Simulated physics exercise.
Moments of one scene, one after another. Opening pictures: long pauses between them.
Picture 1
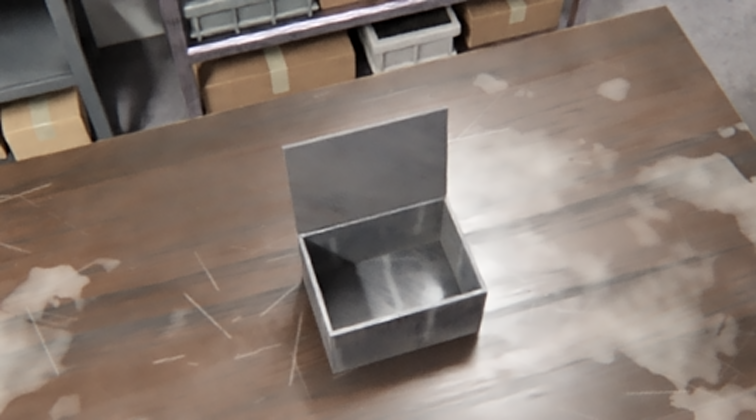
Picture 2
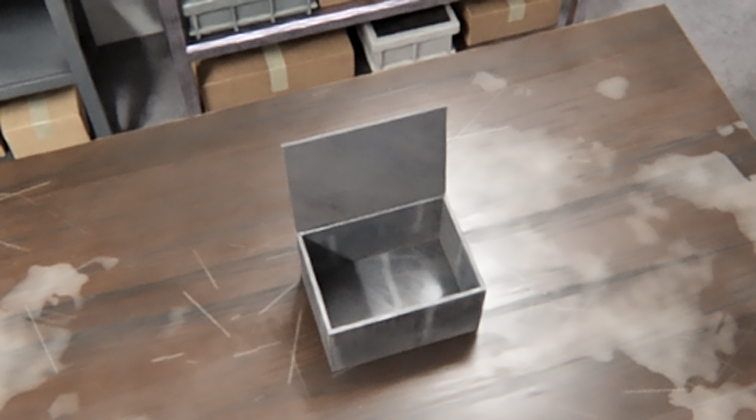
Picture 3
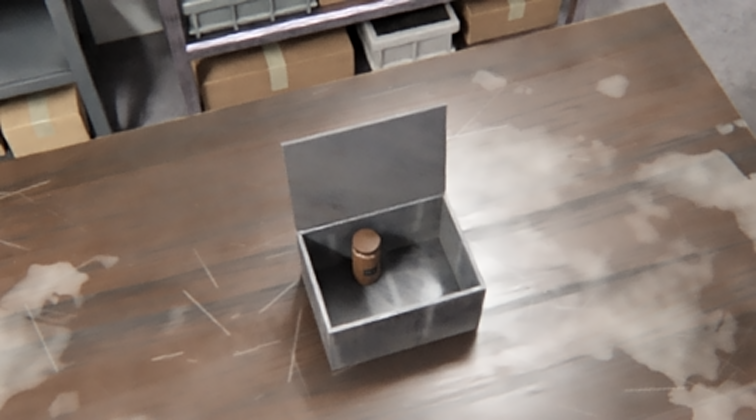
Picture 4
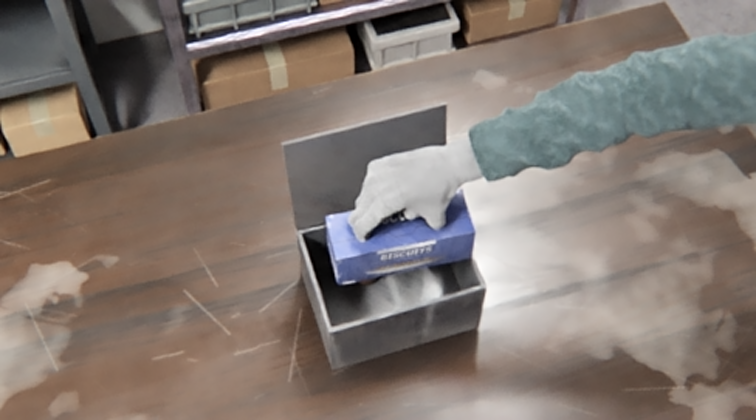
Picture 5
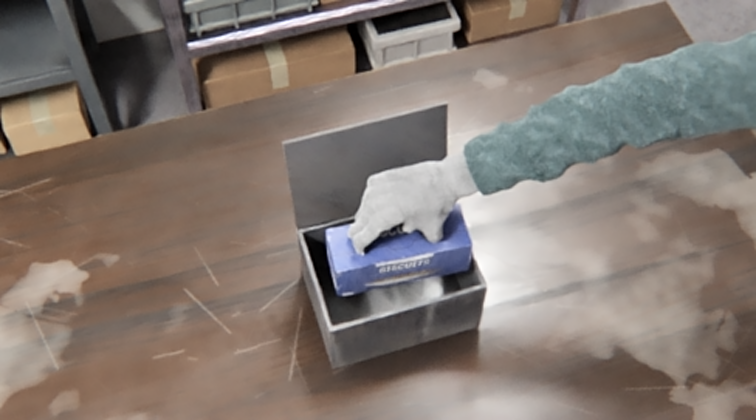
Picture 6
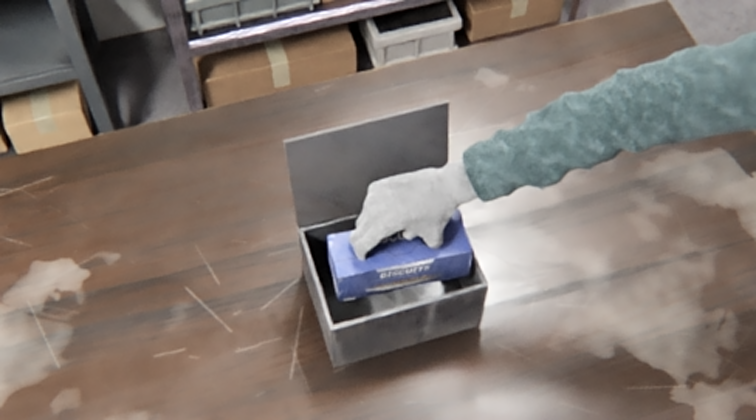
A gloved hand lowers a blue carton into an open metal box holding a brown shaker.
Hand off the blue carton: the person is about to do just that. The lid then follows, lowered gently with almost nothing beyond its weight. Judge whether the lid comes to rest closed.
It does.
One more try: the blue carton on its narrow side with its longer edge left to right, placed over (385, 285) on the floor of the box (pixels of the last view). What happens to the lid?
That way the lid ends up fully closed.
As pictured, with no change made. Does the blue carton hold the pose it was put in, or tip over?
By the end it has kept its angle.
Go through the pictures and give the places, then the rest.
The last thing is not in view yet, in the first picture.
The last thing is not in view yet, in the second picture.
The last thing is not in view yet; brown shaker (366, 258), in the third picture.
Still above its spot; blue carton (400, 237), in the fourth picture.
Still above its spot; blue carton (398, 250), in the fifth picture.
In place under the hand; blue carton (399, 256), in the sixth picture.
Then, 0.30 s later than the last frame, blue carton moved a little near (398, 289).
Then, 1.40 s later than the last frame, lid 72° above the rim; blue carton moved a little near (398, 291).
Then, 1.80 s later than the last frame, lid 42° above the rim; blue carton moved a little near (398, 291).
Then, 2.10 s later than the last frame, lid 15° above the rim; blue carton moved a little near (398, 291).
When it is over, lid shut; moved from the start, blue carton; brown shaker as before. End places, in pixels of the last picture, blue carton near (398, 291).
